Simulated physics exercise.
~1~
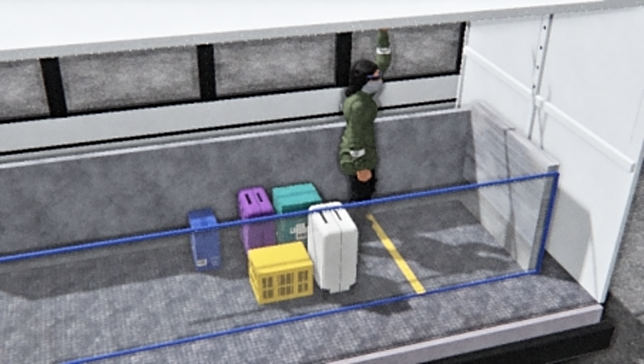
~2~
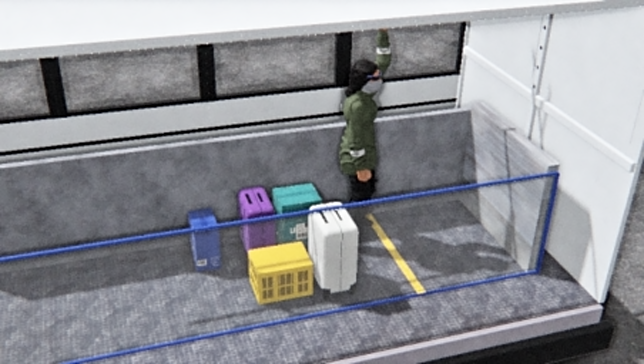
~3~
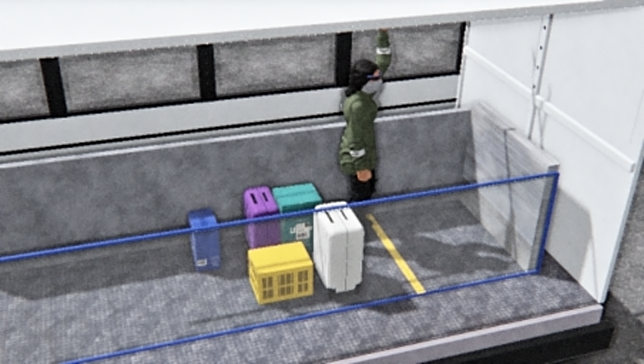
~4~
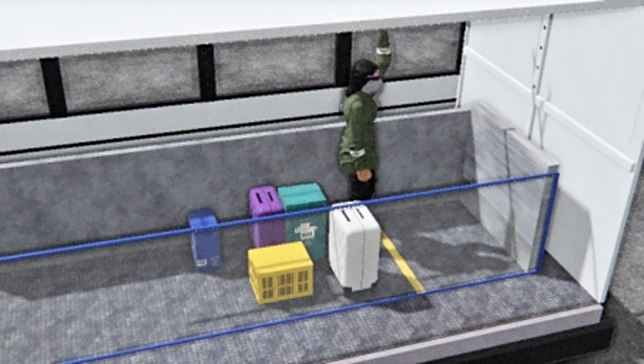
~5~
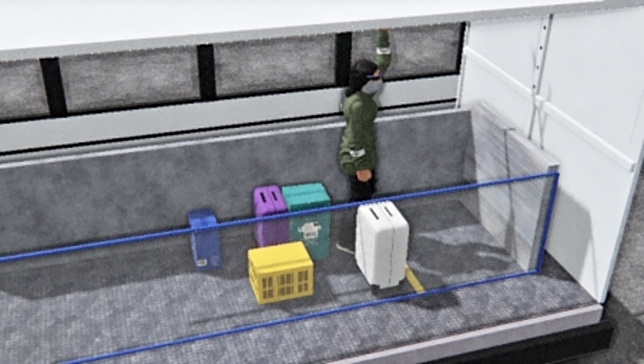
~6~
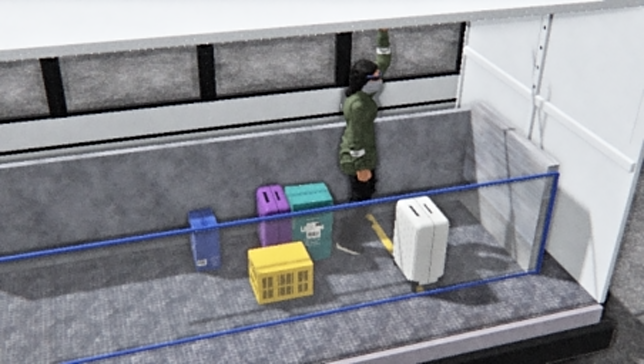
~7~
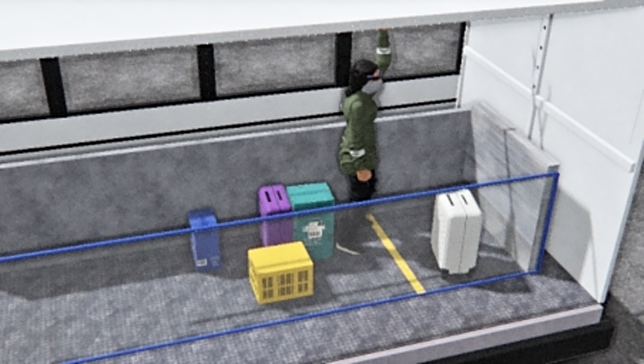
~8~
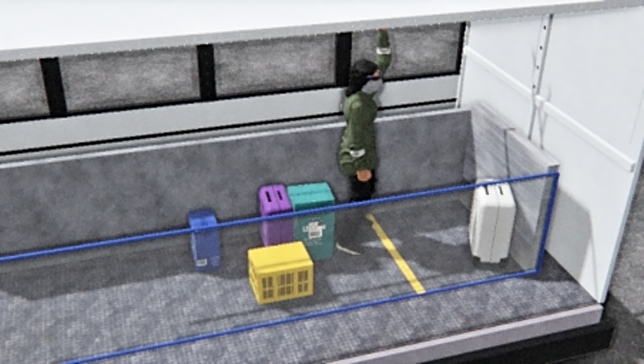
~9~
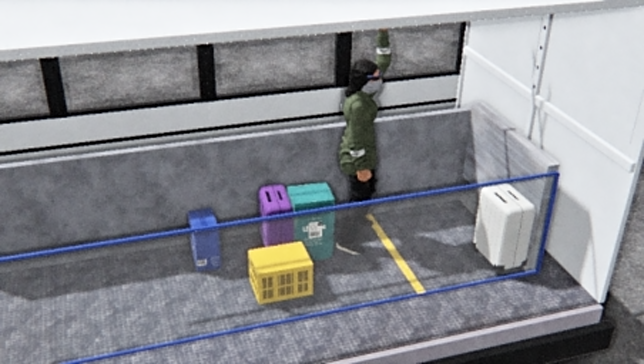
White wheeled case rolling right across a yellow line to the bay's far end, purple and teal cases shifting slightly behind.
